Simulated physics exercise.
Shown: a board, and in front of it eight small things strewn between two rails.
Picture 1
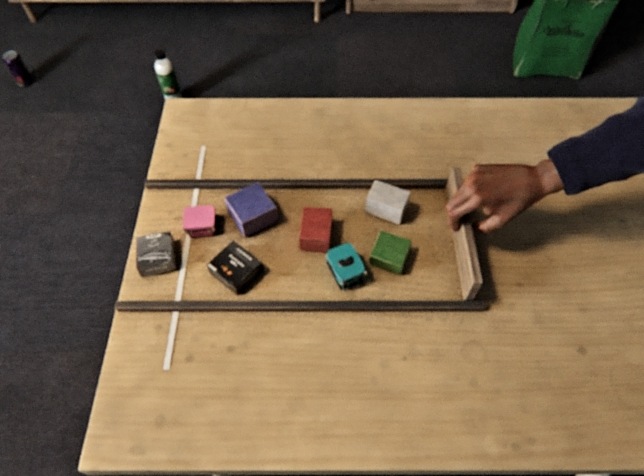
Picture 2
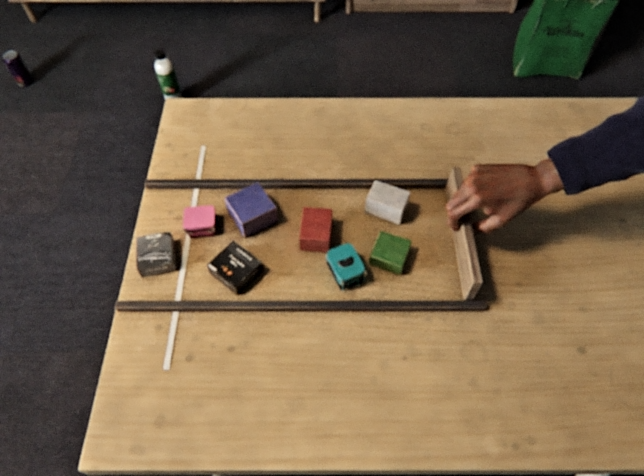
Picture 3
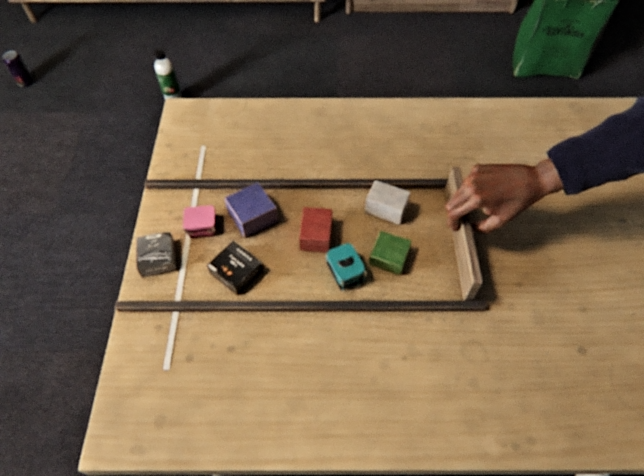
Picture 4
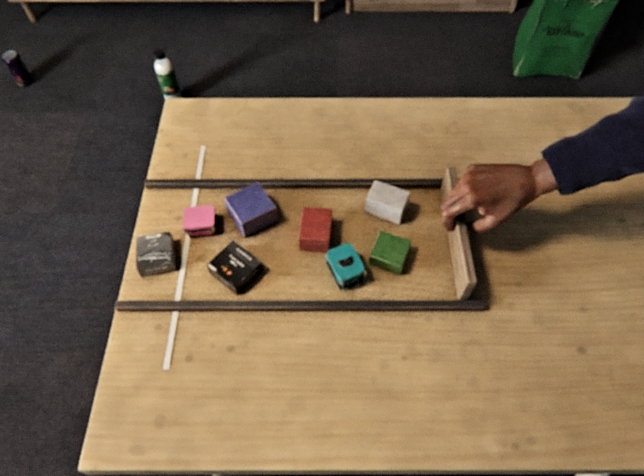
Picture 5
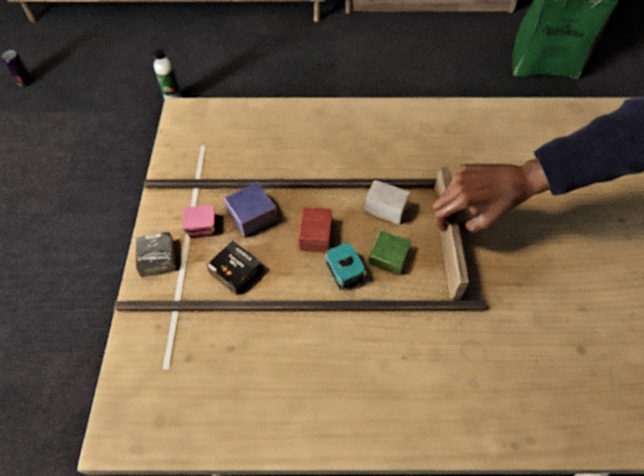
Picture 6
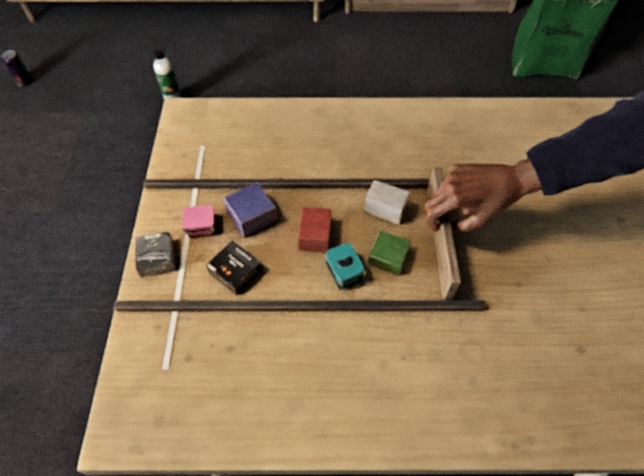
A hand held a wooden board upright across two dark rails on a table, then slid it slightly left toward eight small scattered boxes and blocks, which stayed still near a strip of tape.
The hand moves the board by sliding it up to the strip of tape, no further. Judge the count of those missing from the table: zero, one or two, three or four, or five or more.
What falls is three or four pieces.
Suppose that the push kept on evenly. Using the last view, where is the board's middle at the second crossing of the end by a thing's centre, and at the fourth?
(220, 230), then (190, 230).
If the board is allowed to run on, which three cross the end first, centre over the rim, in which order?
Listed earliest first, they are the grey box, then the pink case, then the black box.
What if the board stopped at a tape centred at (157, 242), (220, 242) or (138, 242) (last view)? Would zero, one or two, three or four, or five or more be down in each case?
Going through the tapes in order, the count is five or more, then either one or two, then at least five.
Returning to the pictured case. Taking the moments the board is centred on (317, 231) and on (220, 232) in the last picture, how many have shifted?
At first I count 6, and then 8.
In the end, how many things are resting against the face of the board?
2 of them.
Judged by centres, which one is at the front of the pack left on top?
Answer: The red block.
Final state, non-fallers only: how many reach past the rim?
I get 2.
Soon after, none off yet; grey box at rest near (155, 254); pink case at rest near (200, 222); black box at rest near (234, 267).
After that, none off yet; grey box displaced a little near (144, 252); pink case displaced about its own width near (177, 223); black box displaced about its own width near (173, 275).
In the end, the number that fall off is three or four; gone, blue block, black box, pink case and grey box.
